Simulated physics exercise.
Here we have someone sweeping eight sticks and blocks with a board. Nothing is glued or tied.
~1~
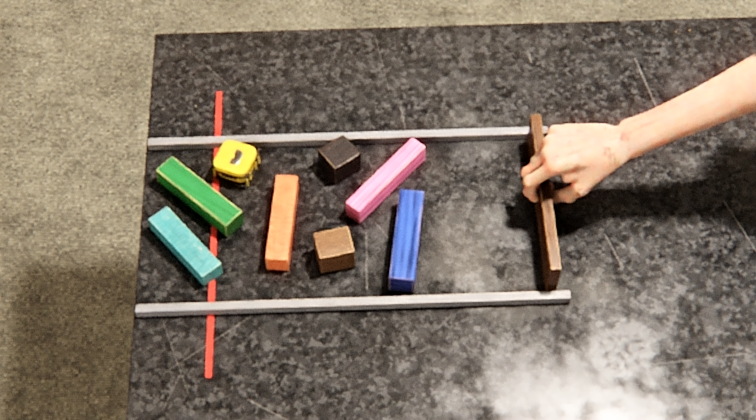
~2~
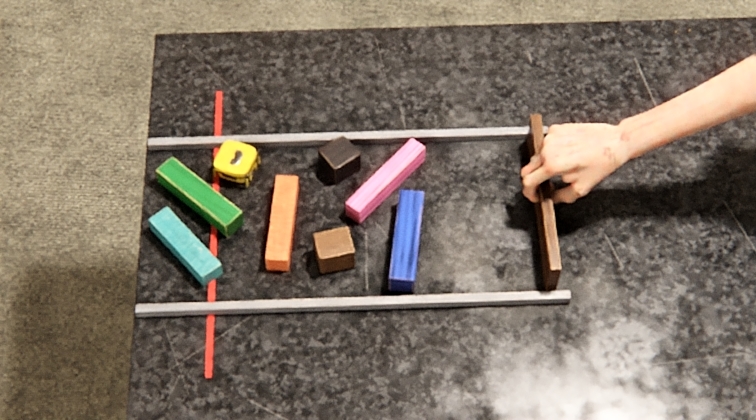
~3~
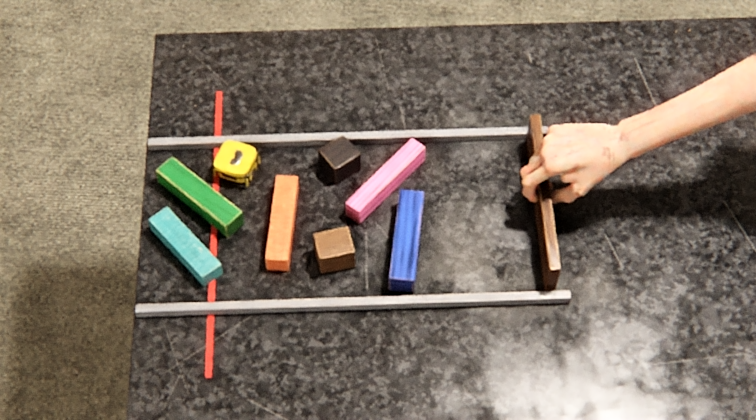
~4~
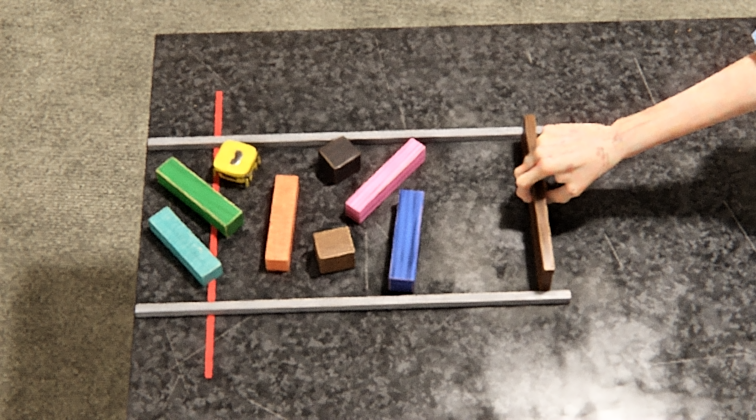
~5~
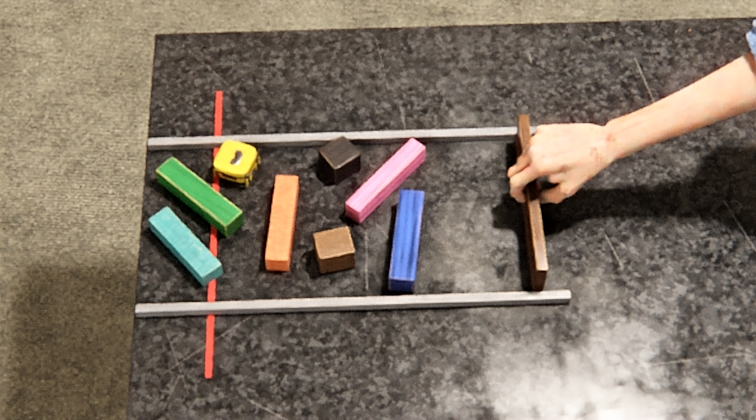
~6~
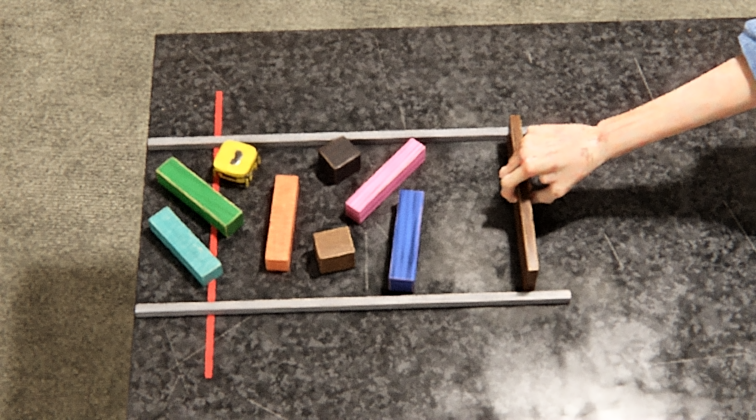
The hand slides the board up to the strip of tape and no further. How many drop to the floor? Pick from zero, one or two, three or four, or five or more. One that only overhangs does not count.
The number that fall off is three or four.
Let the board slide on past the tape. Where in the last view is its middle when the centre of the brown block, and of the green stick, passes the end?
Its middle is around (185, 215) and around (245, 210).
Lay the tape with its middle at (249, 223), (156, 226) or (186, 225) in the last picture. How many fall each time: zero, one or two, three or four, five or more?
For each place: Zero; 5 or more; three to four.
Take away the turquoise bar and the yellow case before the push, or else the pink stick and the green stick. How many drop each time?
First 1, then 1.
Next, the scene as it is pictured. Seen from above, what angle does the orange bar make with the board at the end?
Some 20 degrees.
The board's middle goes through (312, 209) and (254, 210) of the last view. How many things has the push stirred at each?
The counts are 7 and 8.
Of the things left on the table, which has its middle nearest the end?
Foremost is the orange bar.
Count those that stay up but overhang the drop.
Overhanging: 1.
Early on, none off yet; turquoise bar at rest near (185, 246); green stick at rest near (200, 197); yellow case at rest near (236, 164).
Finally, the number that fall off is three or four; lost, yellow case, green stick and turquoise bar.
